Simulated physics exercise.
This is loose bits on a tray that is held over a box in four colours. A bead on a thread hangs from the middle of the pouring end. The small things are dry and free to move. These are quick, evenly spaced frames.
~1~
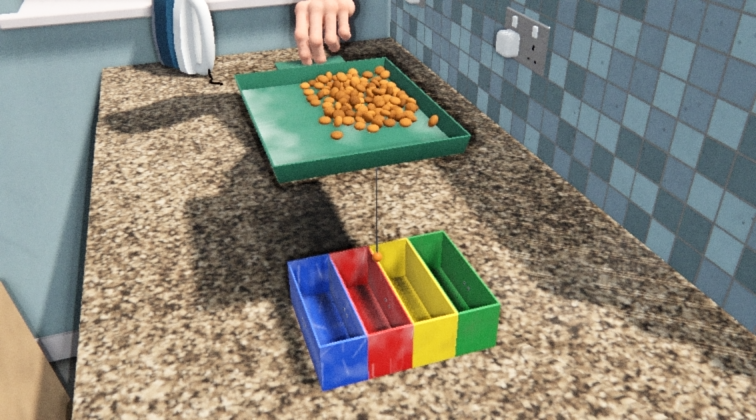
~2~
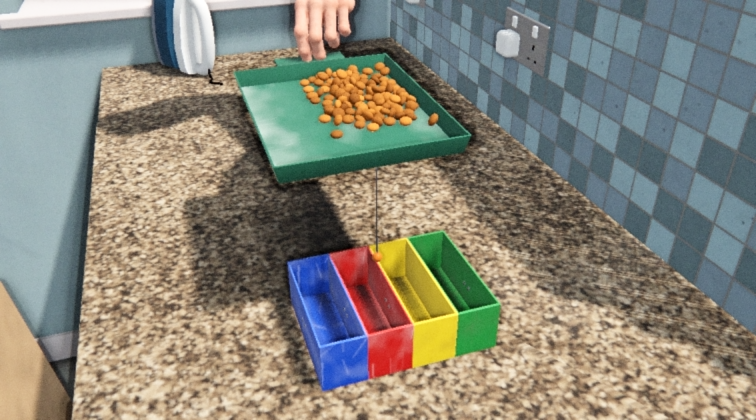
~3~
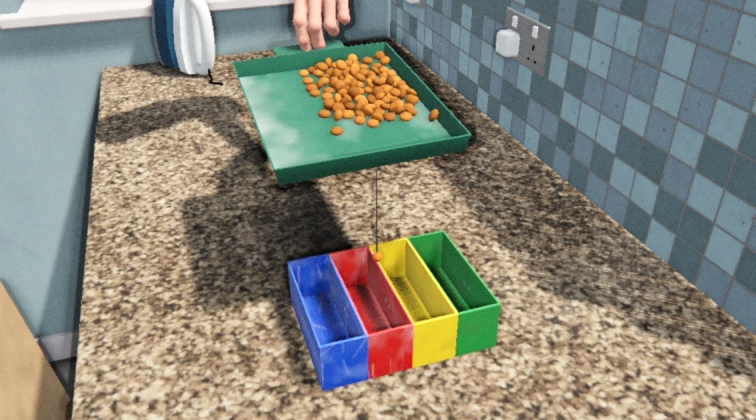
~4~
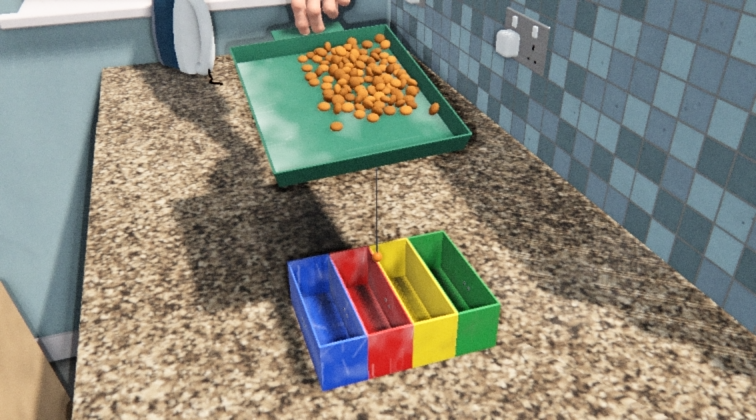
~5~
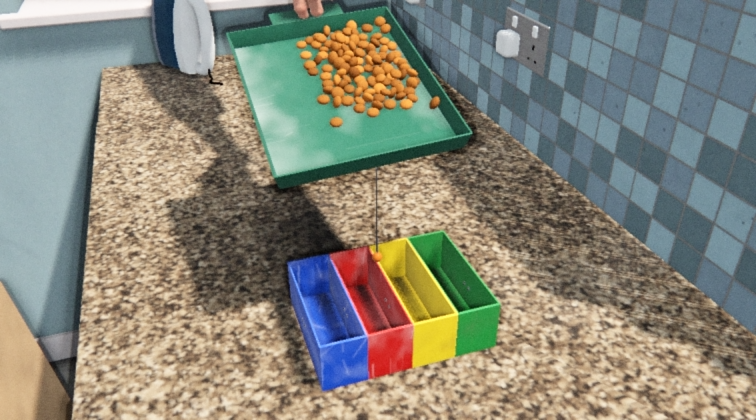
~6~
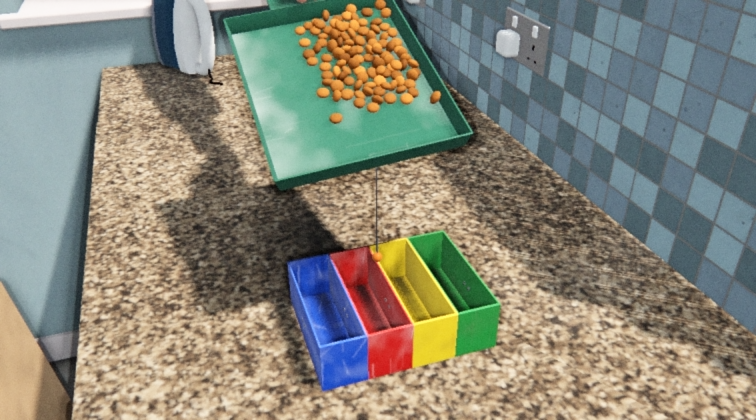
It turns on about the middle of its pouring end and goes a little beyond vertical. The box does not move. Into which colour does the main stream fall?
The blue one ends fullest.
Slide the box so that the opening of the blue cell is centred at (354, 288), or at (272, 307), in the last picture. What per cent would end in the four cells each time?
About 40 and 90 per cent.
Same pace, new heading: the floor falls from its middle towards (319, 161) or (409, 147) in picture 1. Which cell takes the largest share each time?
One: The cell in blue. Two: The cell in green.
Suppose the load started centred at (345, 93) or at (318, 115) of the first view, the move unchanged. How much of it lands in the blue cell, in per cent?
The first gives 40 %, the second 40 %.
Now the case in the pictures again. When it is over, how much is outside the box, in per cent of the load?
About 30 per cent.
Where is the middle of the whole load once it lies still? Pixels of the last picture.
At about (343, 352).
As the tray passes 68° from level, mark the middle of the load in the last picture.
Close to (344, 171).
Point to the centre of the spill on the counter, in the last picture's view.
Close to (257, 415).
Soon, tray tipped steeply; most on the tray; about a quarter falling or outside the box.
A while on, tray tipped past a quarter turn; a small part on the tray; about a quarter in the blue cell; a small part in the red cell; a small part in the yellow cell; a stray few in the green cell; about half falling or outside the box.
Towards the end, tray tipped past a quarter turn; about a third in the blue cell; about a quarter in the red cell; a small part in the yellow cell; a stray few in the green cell; about a third falling or outside the box.
Finally, tray tipped past a quarter turn; about a third in the blue cell; about a quarter in the red cell; a small part in the yellow cell; a stray few in the green cell; about a third outside the box.
